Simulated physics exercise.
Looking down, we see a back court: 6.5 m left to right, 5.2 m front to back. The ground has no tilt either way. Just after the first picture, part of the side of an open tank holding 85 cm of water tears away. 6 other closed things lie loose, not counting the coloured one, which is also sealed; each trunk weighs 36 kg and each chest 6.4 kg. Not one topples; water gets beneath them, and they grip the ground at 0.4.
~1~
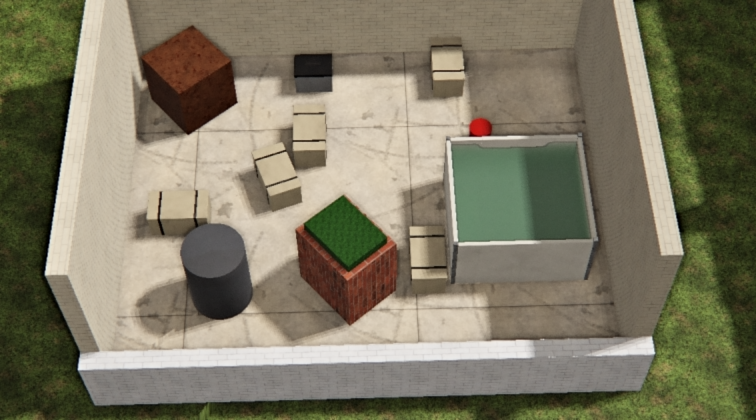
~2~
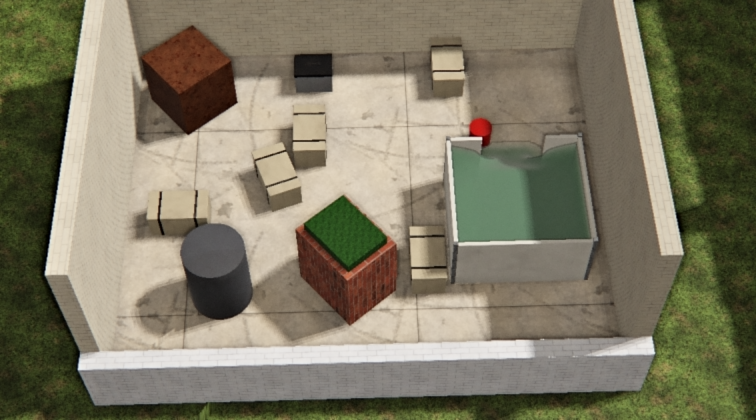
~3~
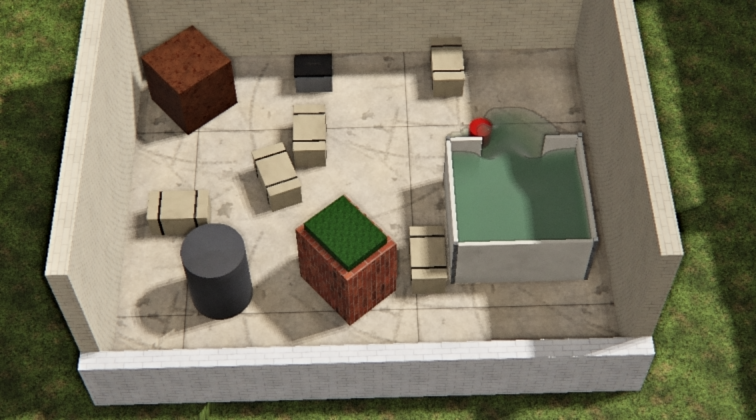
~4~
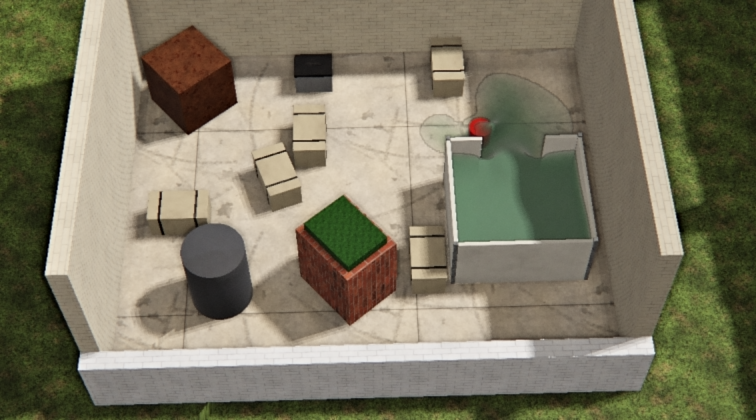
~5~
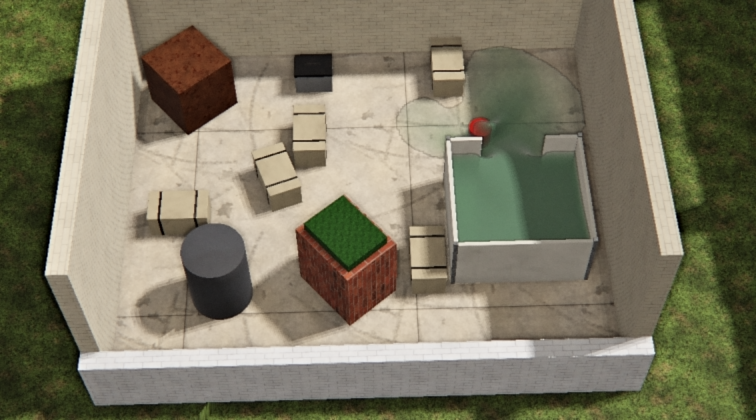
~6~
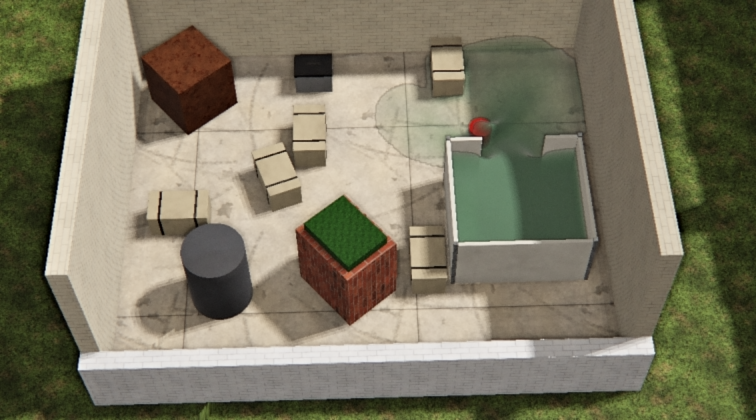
In this clip, part of the back side of an open tank in a walled court gives way, and greenish water pours out and spreads across the floor around a red pail and a crate, while the scattered objects stay put.
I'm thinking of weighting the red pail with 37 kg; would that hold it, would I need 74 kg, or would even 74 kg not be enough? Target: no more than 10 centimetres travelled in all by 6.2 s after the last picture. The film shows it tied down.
Ballast needed: Beyond both.
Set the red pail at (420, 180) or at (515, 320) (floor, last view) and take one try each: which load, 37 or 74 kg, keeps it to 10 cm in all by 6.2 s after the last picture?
At the first place the small mass does it, and at the second the small mass does it.
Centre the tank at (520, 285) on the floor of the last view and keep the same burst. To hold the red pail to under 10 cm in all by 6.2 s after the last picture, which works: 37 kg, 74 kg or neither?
Then, in short, only the heavier one works.
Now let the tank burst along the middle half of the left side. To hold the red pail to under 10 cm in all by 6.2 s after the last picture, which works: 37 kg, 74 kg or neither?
That way round, the lesser mass holds.
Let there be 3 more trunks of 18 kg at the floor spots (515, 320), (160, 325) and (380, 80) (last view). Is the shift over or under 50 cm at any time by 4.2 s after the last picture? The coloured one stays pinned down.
Order as listed: Inside the limit, inside the limit, outside the limit.
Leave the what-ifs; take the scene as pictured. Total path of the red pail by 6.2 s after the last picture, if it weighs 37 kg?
I'd say roughly 140 centimetres in all.
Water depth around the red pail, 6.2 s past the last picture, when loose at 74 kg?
Something like 8 centimetres.
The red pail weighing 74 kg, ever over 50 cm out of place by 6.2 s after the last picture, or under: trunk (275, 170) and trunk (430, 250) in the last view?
The first is within the limit, the second within the limit.
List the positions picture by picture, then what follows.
The red pail at (481, 127) rests on the ground; 2.9 m2 under water; 0 of 7 have shifted, in the first frame.
The red pail at (481, 127), on the bottom; 3.4 m2 under water; 0 of 7 have shifted, in the second frame.
The red pail at (481, 127), on the bottom; water covers 4.2 m2; 0 of 7 have shifted, in the third frame.
The red pail at (481, 127), on the bottom; water covers 5.3 m2; 0 of 7 have shifted, in the fourth frame.
The red pail at (481, 127) rests on the ground; 6.9 m2 under water; 0 of 7 have shifted, in the fifth frame.
The red pail at (481, 127), on the bottom; 8.1 m2 under water; 0 of 7 have shifted, in the sixth frame.
Then, 0.6 s after the last picture the red pail would be 101 cm from its start with 37 kg and 25 cm from its start with 74 kg; 17 cm of water round it then.
Then, 2.3 s after the last picture the red pail would be 126 cm from its start with 37 kg and 32 cm from its start with 74 kg; 13 cm of water round it then.
Then, 4.2 s after the last picture the red pail would be 126 cm from its start with 37 kg and 32 cm from its start with 74 kg; 10 cm of water round it then.
Then, 6.2 s after the last picture the red pail would be 126 cm from its start with 37 kg and 32 cm from its start with 74 kg; 8 cm of water round it then.
